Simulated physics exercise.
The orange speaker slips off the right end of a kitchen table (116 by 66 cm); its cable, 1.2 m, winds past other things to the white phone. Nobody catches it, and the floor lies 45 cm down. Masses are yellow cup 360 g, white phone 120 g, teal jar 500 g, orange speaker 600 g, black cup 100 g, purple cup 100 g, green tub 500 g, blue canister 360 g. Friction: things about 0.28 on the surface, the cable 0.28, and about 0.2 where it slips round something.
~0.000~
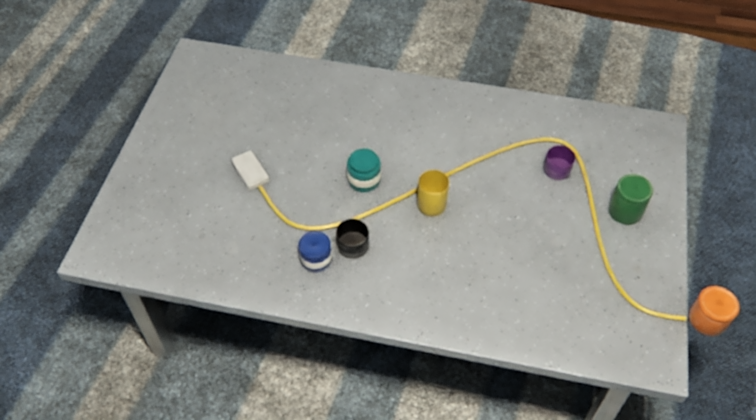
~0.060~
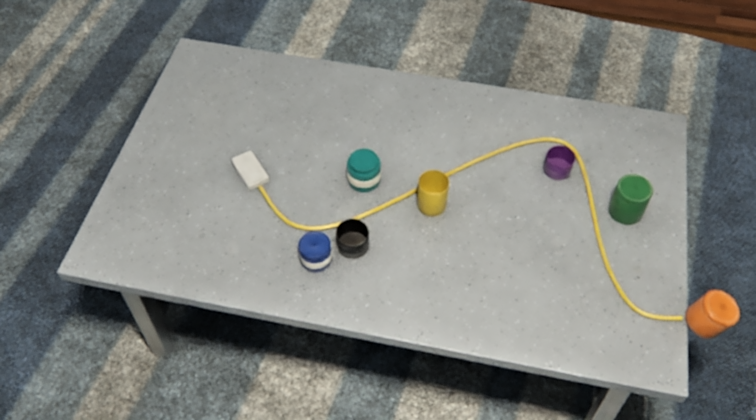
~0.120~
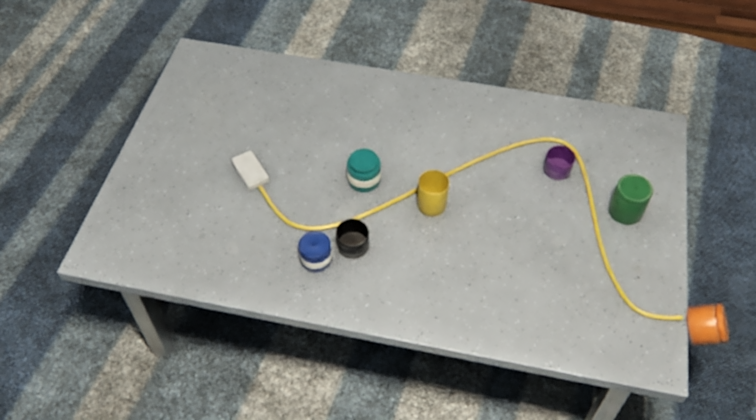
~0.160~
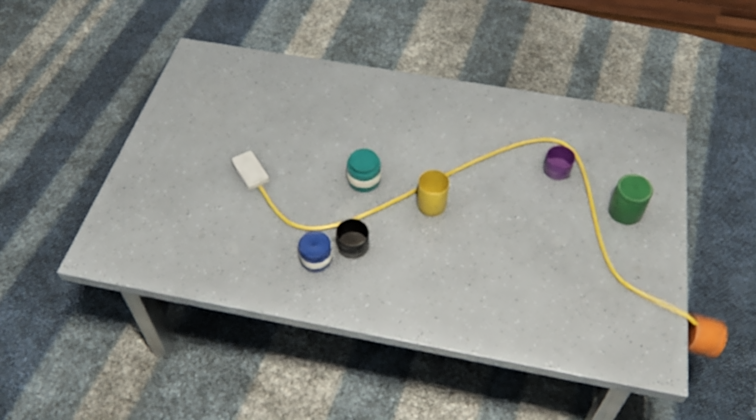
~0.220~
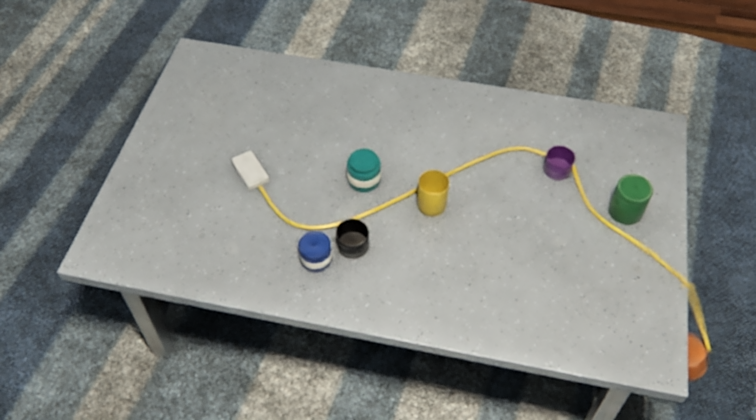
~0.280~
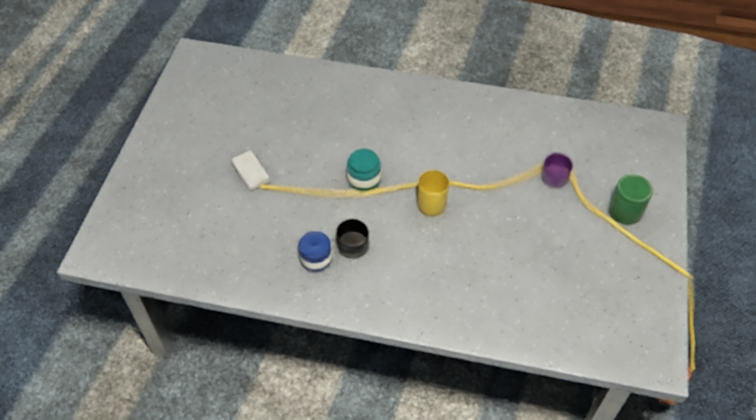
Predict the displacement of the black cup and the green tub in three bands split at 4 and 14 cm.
Result: Black cup stays in the low band, green tub hardly moves.
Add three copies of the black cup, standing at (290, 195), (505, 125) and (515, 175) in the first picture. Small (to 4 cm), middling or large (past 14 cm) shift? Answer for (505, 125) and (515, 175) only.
In turn: Small, middling.
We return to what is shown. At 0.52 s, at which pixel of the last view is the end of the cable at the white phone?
Near (318, 162).
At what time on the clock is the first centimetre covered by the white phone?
About: White phone 0.32 s.
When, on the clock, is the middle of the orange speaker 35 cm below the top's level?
That is: 0.32 s.
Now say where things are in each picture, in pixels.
The first frame shows shows, black cup (352, 232); green tub (636, 187); cable runs through (627, 297) (589, 188) (514, 146) (297, 226).
The second frame shows shows, orange speaker (718, 306); cable runs through (625, 298) (514, 146) (297, 226).
The third frame shows shows, orange speaker (708, 325); cable runs through (625, 298) (514, 146) (297, 226).
The fourth frame shows shows, orange speaker (702, 336); cable runs through (640, 293) (514, 146) (297, 226).
The fifth frame shows shows, orange speaker (688, 358); cable runs through (693, 298) (517, 148) (298, 225).
The sixth frame shows shows, black cup (352, 232); green tub (635, 187); cable runs through (637, 240) (323, 193).
By 0.5 s, the cable's tail end at (318, 162); purple cup 24 cm off its start, white phone 11 cm off its start, orange speaker over the edge.
By 0.7 s, the cable's tail end at (322, 162); purple cup 33 cm off its start, white phone 12 cm off its start, orange speaker over the edge.
By 1.0 s, the cable's tail end at (322, 162); purple cup 33 cm off its start at (531, 296), white phone 12 cm off its start at (307, 172), orange speaker over the edge.
By 1.2 s, the cable's tail end at (322, 162); purple cup 33 cm off its start, white phone 12 cm off its start, orange speaker over the edge.
By 2.4 s, the cable's tail end at (322, 162); black cup 0 cm off its start at (352, 232), green tub 0 cm off its start at (635, 187), purple cup 33 cm off its start at (531, 295), white phone 12 cm off its start at (307, 172).
